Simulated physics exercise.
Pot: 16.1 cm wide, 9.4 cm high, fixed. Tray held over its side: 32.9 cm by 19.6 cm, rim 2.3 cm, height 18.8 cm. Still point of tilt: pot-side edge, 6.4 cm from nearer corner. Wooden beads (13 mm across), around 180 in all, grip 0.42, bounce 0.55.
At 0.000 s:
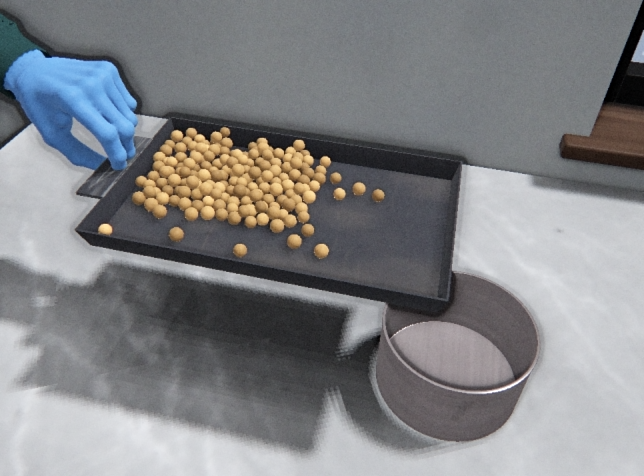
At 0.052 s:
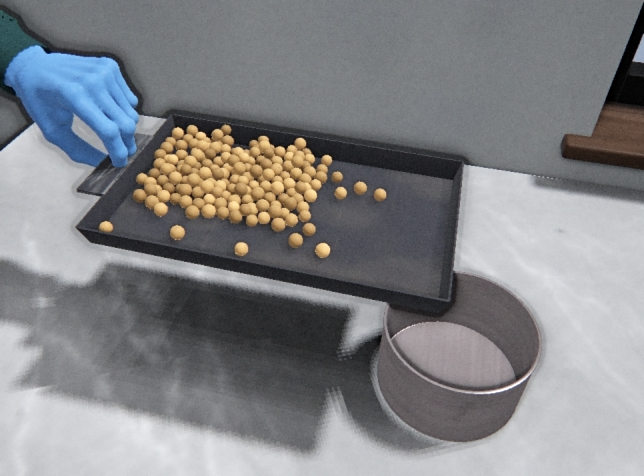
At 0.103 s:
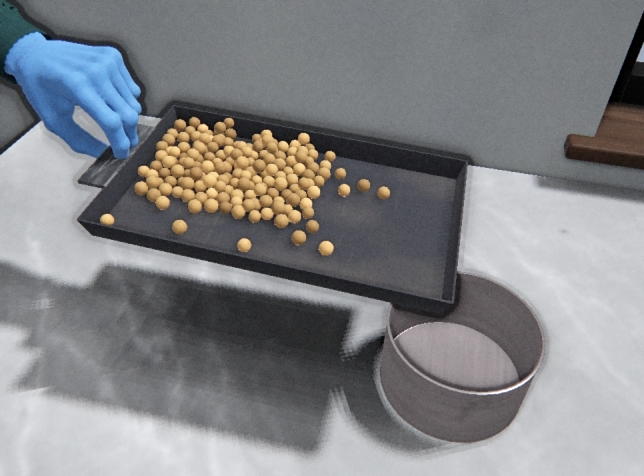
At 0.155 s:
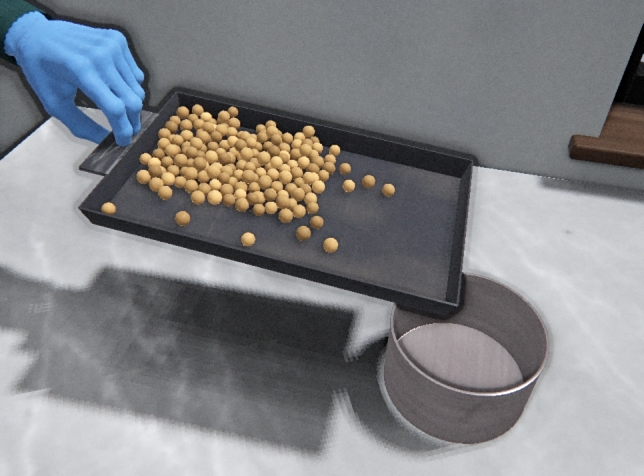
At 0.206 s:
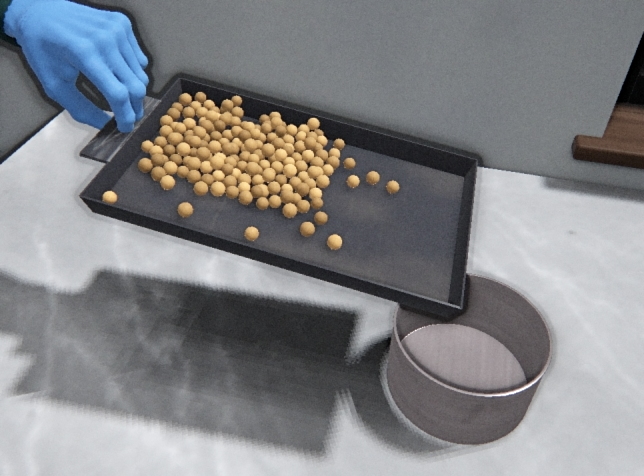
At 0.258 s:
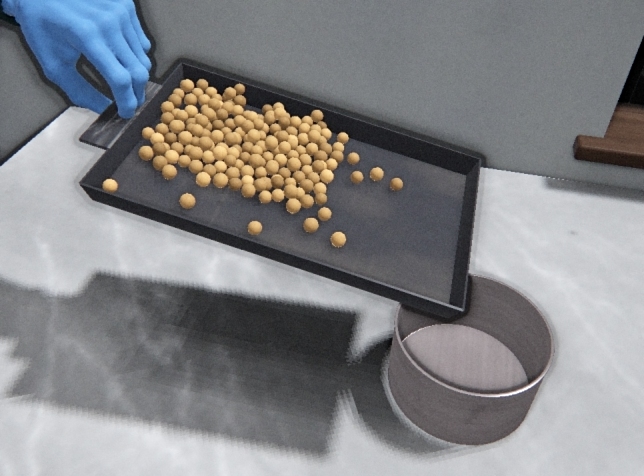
A blue-gloved hand lifts the left end of a dark tray of small tan balls.
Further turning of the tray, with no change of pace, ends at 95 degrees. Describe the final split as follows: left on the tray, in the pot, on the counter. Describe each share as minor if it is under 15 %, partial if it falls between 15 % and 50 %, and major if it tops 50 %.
Tray - minor; pot - major; counter - partial.
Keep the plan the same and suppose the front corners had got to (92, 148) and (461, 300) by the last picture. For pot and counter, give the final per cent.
That works out as pot 55 and counter 45.
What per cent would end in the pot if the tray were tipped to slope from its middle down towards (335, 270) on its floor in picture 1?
That comes to around 35 per cent.
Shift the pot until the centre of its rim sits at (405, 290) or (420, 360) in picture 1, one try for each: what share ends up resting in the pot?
Near 0 and 65 percent, one try each.
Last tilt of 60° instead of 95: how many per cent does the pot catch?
I'd expect some 15 per cent in the pot.
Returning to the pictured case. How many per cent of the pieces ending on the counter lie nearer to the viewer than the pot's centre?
Share: Roughly 90 %.
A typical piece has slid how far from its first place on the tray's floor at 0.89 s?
By then it sits near 21 cm from where it began.
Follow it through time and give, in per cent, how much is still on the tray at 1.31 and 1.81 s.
First 65, then 0.
After 0.89 s, tilt 51 degrees; the tray holds 90 %, the pot 0 %.
After 1.31 s, tilt 77 degrees; the tray holds 65 %, the pot 15 %.
After 1.81 s, tilt 95 degrees; the tray holds 0 %, the pot 60 %.
By 2.9 s all is still; tray 0 %, pot 60 %, counter 40 %.
